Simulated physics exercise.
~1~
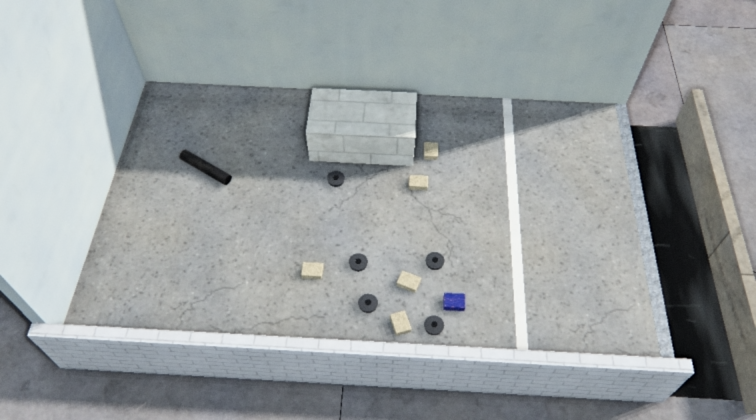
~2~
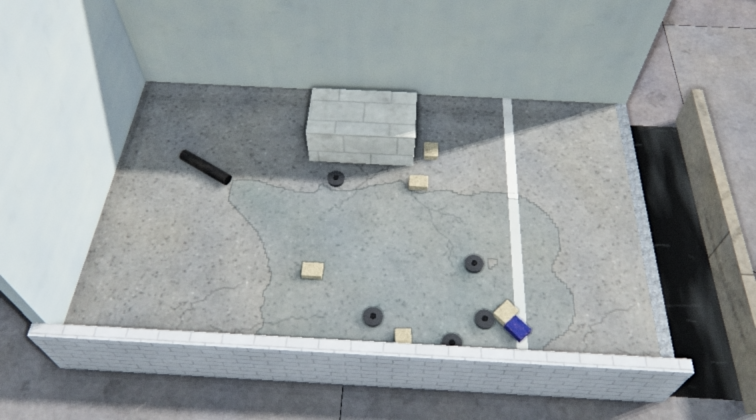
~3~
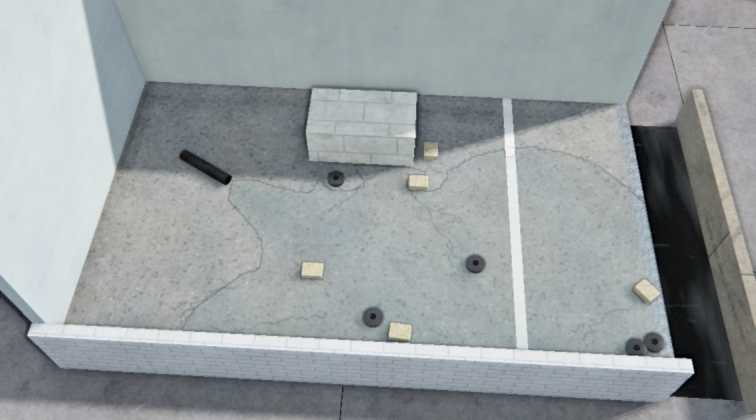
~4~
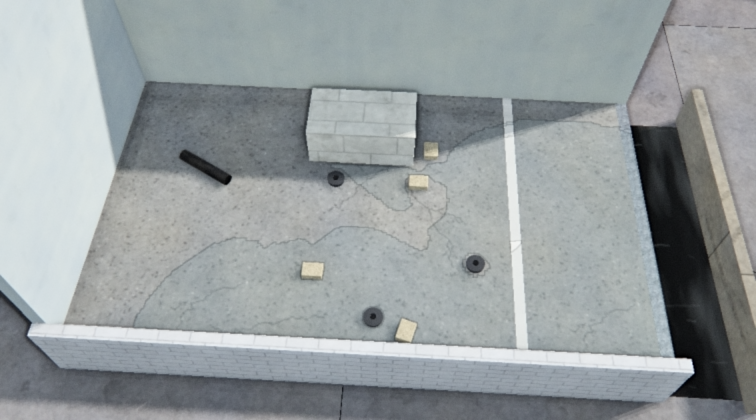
Water spreads from the black tube across the floor, carrying the blue block out of sight.
